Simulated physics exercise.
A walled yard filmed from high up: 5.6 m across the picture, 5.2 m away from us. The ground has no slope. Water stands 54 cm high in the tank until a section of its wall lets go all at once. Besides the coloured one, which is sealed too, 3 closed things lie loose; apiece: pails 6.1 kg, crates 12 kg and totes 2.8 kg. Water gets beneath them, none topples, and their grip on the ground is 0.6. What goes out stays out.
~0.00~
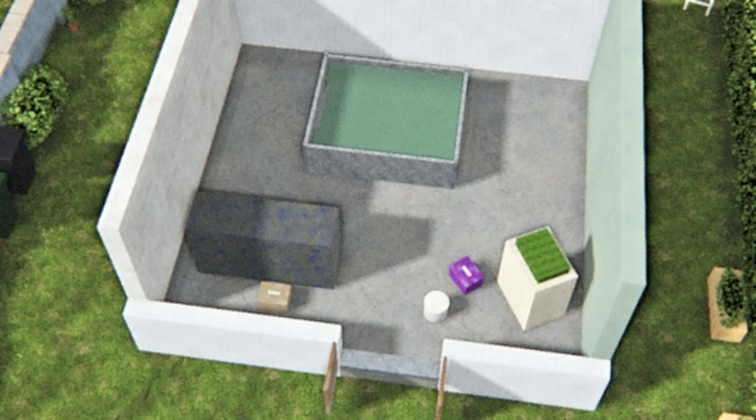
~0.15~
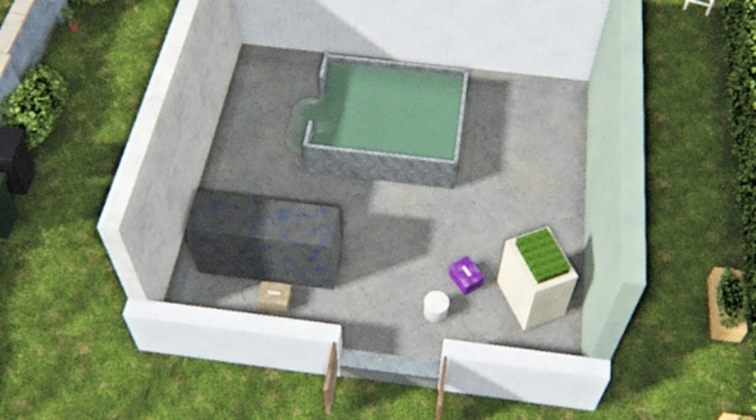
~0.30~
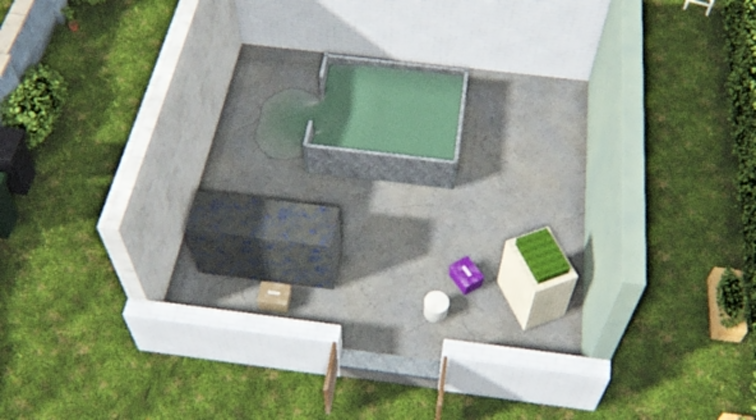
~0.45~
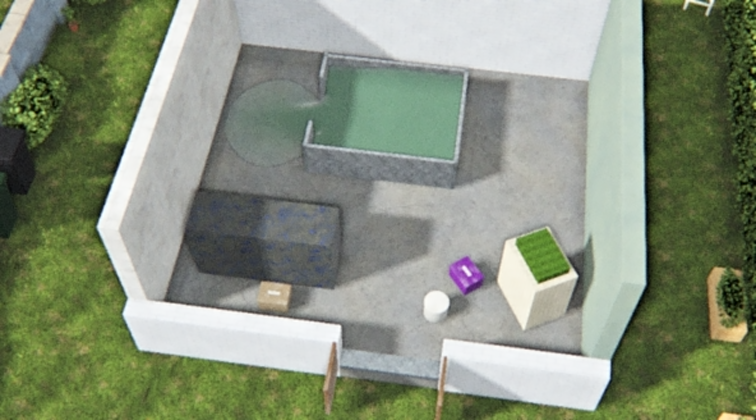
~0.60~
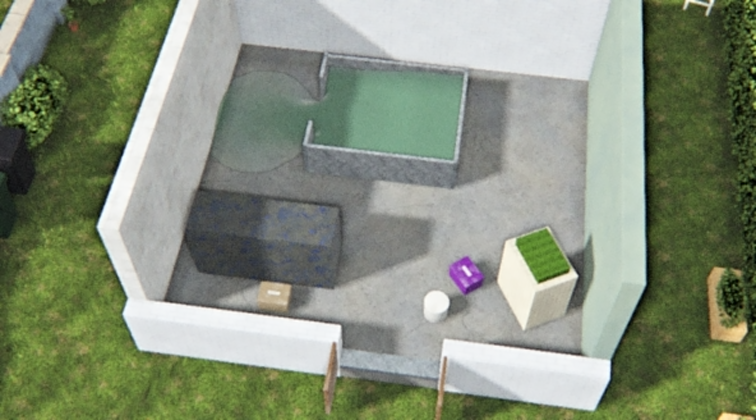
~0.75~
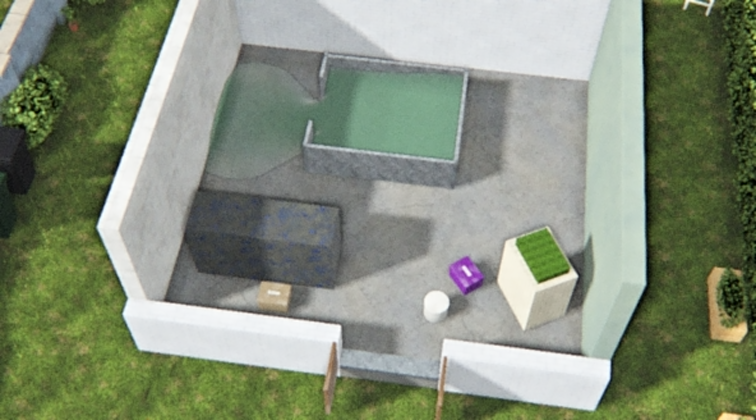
Greenish water slips out through a gap in the left side of a raised grey pool and spreads in a thin, rounded sheet across the flat ground to the left-hand wall. The white-walled yard, bordered by grass, is seen from high above by a still camera. A dark block stands at left beside a tan box, while a purple box, a white cylinder and a cream, green-topped block stay motionless at lower right.
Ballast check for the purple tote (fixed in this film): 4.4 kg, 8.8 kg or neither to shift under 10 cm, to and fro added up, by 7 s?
Verdict: Only the higher weight holds it.
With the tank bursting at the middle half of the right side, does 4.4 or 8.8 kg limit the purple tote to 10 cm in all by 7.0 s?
In that case neither load is enough.
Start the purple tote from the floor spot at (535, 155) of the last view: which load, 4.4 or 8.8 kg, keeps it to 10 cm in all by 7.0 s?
It takes the larger.
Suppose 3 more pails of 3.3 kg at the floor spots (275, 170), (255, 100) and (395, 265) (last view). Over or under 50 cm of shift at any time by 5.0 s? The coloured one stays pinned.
In turn: Less, past it, less.
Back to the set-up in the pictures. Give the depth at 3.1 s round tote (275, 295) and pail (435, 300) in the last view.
About 2 and 0 cm.
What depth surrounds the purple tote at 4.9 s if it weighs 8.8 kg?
Roughly 4 cm.
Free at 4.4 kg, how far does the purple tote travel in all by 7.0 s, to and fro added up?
About 30 cm.
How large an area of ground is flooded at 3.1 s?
Some 14 m2.
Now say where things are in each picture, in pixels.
In the first picture, the purple tote at (467, 271) rests on the ground; 3.5 m2 under water; 0 of 4 have shifted.
In the second picture, the purple tote at (467, 271) rests on the ground; water covers 4.0 m2; 0 of 4 have shifted.
In the third picture, the purple tote at (467, 271) rests on the ground; 4.6 m2 under water; 0 of 4 have shifted.
In the fourth picture, the purple tote at (467, 271) rests on the ground; 5.4 m2 under water; 0 of 4 have shifted.
In the fifth picture, the purple tote at (467, 271), on the bottom; 6.0 m2 under water; 0 of 4 have shifted.
In the sixth picture, the purple tote at (467, 271), on the bottom; 6.3 m2 under water; 0 of 4 have shifted.
After 1.4 s the purple tote would be 0 cm from its start with 4.4 kg and 0 cm from its start with 8.8 kg; 0 cm of water round it then.
After 3.1 s the purple tote would be 0 cm from its start with 4.4 kg and 0 cm from its start with 8.8 kg; 0 cm of water round it then.
After 4.9 s the purple tote would be 5 cm from its start with 4.4 kg and 0 cm from its start with 8.8 kg; 4 cm of water round it then.
After 7.0 s the purple tote would be 29 cm from its start with 4.4 kg and 0 cm from its start with 8.8 kg; 4 cm of water round it then.
